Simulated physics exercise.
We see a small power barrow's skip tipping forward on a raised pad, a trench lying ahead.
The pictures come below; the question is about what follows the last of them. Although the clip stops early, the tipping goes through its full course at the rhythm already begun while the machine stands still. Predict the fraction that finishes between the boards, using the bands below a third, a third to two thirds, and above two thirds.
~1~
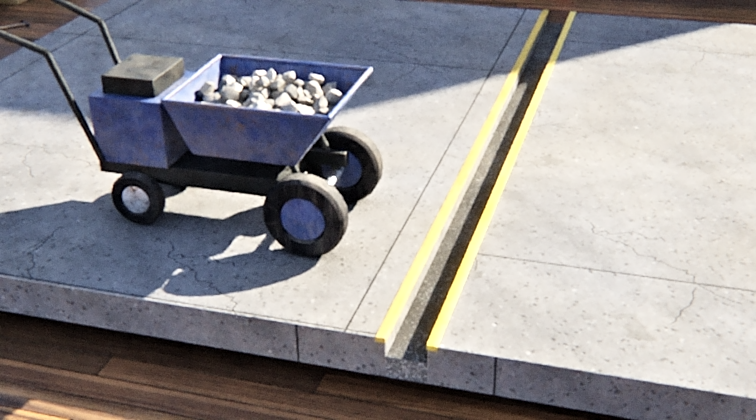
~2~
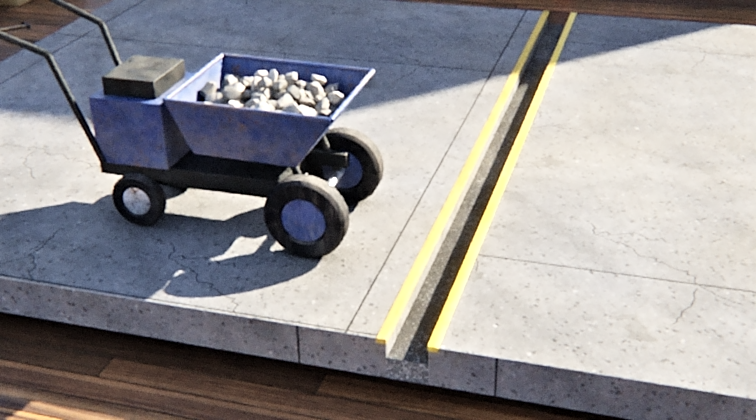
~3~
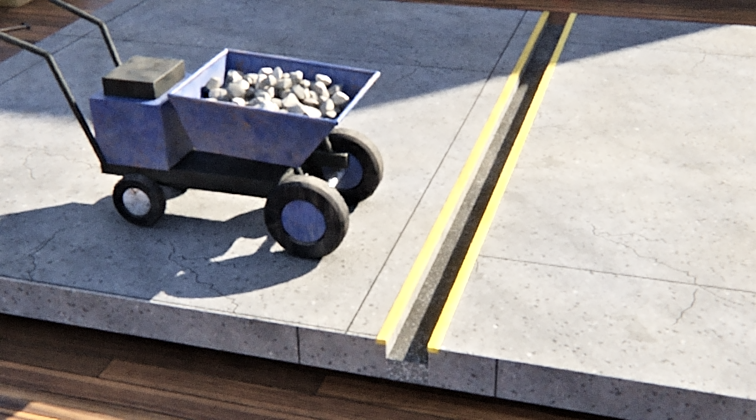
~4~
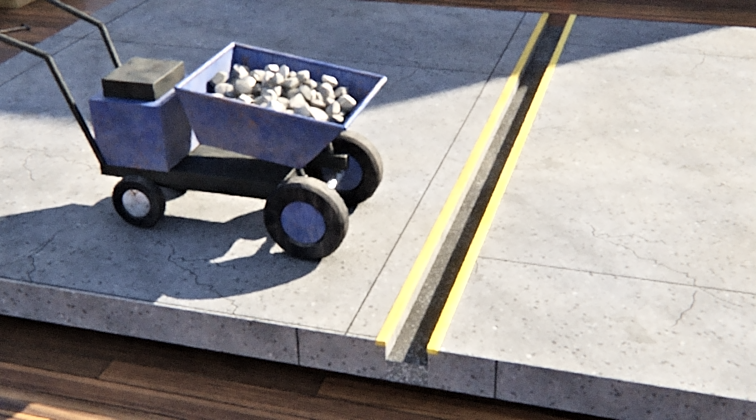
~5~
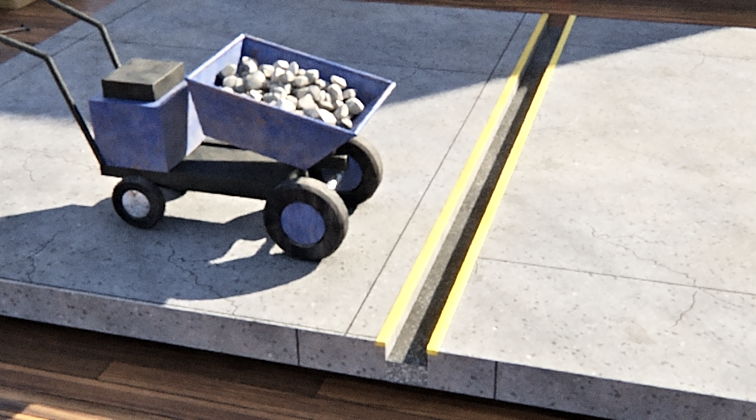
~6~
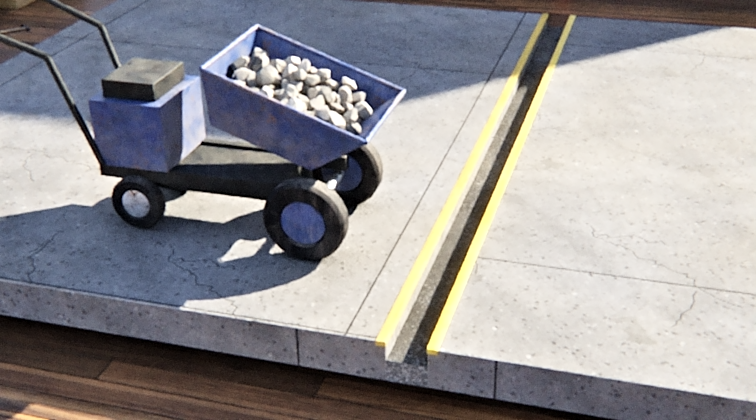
Honestly, the trench gets a third to two-thirds of the load.
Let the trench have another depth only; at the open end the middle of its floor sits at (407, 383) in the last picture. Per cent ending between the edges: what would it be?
Something close to 60 per cent.
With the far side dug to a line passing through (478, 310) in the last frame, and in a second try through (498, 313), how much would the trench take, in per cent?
80 and 90 percent.
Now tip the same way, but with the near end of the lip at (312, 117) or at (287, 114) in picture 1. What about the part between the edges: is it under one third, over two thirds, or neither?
First: The middle third. Second: In the middle band.
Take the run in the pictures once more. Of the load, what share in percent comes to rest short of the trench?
Share: Near 5 %.
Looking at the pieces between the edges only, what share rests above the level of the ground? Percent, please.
Around 40 per cent.
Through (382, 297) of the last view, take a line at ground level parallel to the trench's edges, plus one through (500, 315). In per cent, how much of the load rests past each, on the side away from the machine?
In order: 90 percent, then 20 percent.
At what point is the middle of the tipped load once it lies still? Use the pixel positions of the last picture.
Once nothing moves, the middle sits near (470, 241).
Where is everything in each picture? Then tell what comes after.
The first frame shows lip of the skip at (328, 119), level; top of the load at (264, 93), broken stones; first edge of the trench at (402, 295); far edge at (450, 303), the trench under half as wide as the skip, and about half as deep as wide.
The second frame shows lip of the skip at (331, 120), level; top of the load at (266, 93).
The third frame shows lip of the skip at (336, 123), tipped barely; top of the load at (270, 92).
The fourth frame shows lip of the skip at (344, 129), tipped a little; top of the load at (269, 94).
The fifth frame shows lip of the skip at (354, 135), tipped a little; top of the load at (262, 84).
The sixth frame shows lip of the skip at (365, 143), tipped clearly; top of the load at (273, 79); first edge of the trench at (402, 299); far edge at (450, 306).
Soon, skip tipped steeply; all in the skip.
A while on, skip tipped right over; most in the skip; a small part in or heaped over the trench; a small part beyond it; a stray few falling.
Towards the end, skip tipped right over; a small part in the skip; about half in or heaped over the trench; about a third beyond it.
Finally, skip tipped right over; a small part in the skip; a stray few short of the trench; about half in or heaped over the trench; about half beyond it.
